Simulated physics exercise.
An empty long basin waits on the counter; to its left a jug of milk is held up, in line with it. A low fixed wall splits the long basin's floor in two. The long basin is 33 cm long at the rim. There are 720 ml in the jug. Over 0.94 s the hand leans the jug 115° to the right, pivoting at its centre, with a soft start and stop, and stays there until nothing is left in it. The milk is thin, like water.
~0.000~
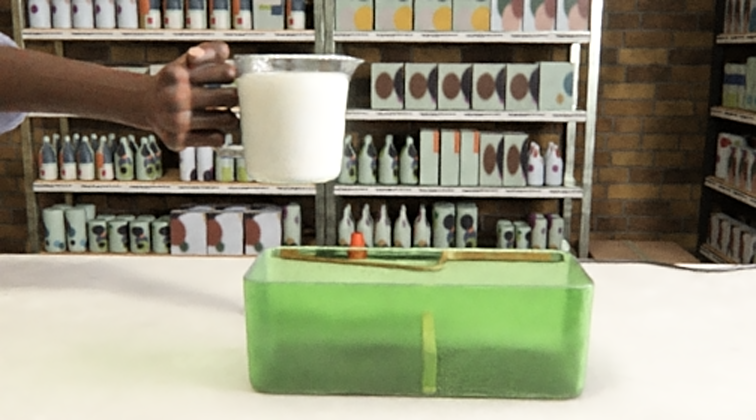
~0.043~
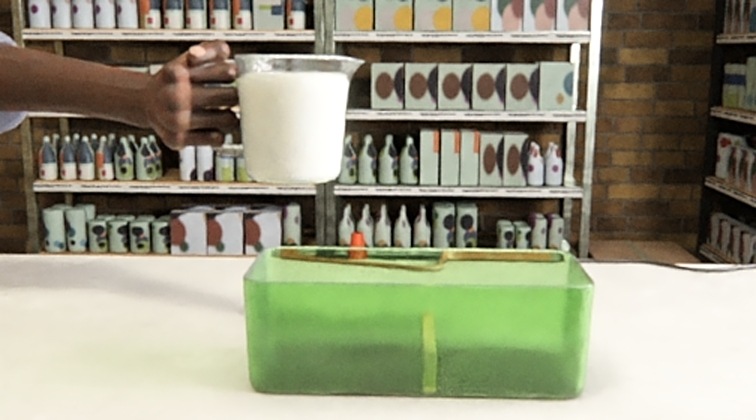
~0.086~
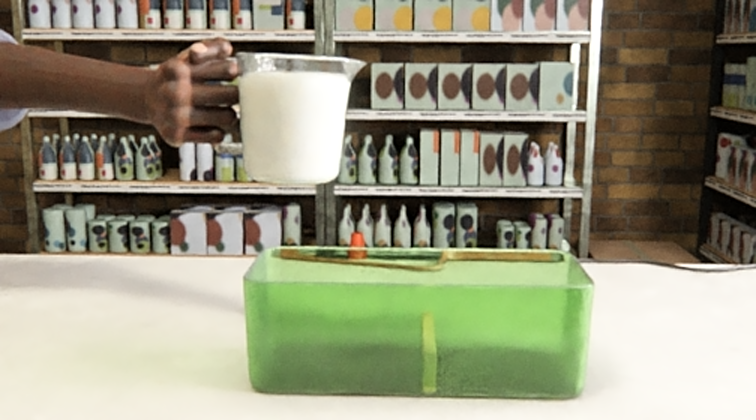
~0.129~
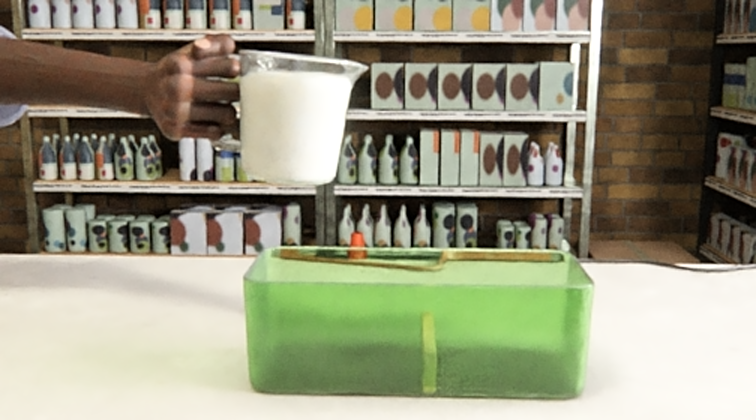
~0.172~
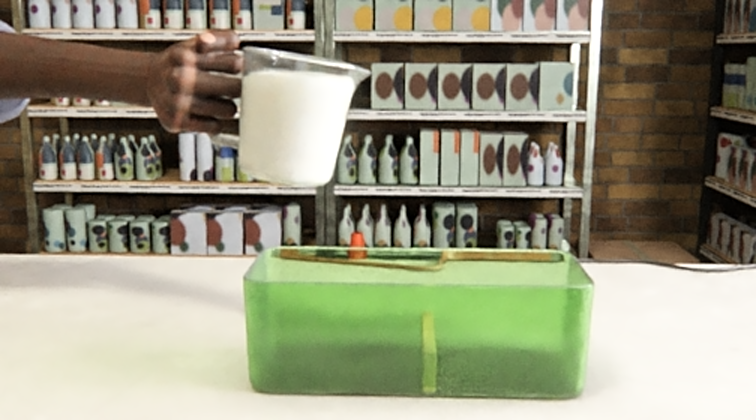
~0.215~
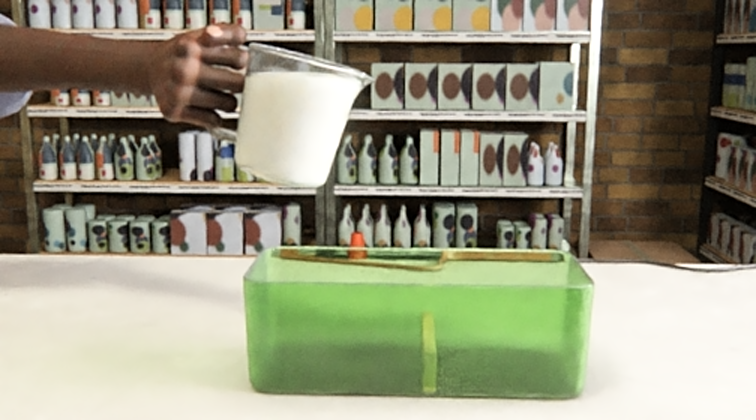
The clip opens with a hand holding a clear jug of white milk above a white counter, over the left side of a long green see-through basin, with stocked shelves behind. The hand keeps the jug nearly upright at first, then gradually tilts it to the right, its rim slanting modestly.
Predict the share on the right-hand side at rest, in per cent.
Roughly 45 per cent is past the wall.
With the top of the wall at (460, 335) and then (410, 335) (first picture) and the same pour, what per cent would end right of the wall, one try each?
First 10, then 65 per cent.
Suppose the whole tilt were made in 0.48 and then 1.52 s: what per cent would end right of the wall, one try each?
First 25, then 60 per cent.
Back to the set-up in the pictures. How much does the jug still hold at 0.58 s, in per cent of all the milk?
Some 70 per cent.
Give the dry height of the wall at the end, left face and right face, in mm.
Some 24 mm on the left and 24 mm on the right.
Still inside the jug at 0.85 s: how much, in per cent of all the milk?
Some 12 per cent.
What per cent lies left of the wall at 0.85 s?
Near 30 in a hundred.
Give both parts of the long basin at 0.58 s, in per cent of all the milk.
Left about 1, right about 7.
After 0.58 s the tilt is 79° and 69 per cent is still to pour, 1 is left of the wall and 7 right of it.
After 0.85 s the tilt is 113° and 12 per cent is still to pour, 29 is left of the wall and 43 right of it.
After 1.13 s the tilt is 115° and 0 per cent is still to pour, 52 is left of the wall and 45 right of it.
After 1.44 s the tilt is 115° and 0 per cent is still to pour, 53 is left of the wall and 45 right of it.
In the end 53 per cent lies left of the wall, 45 right of it and 2 outside.
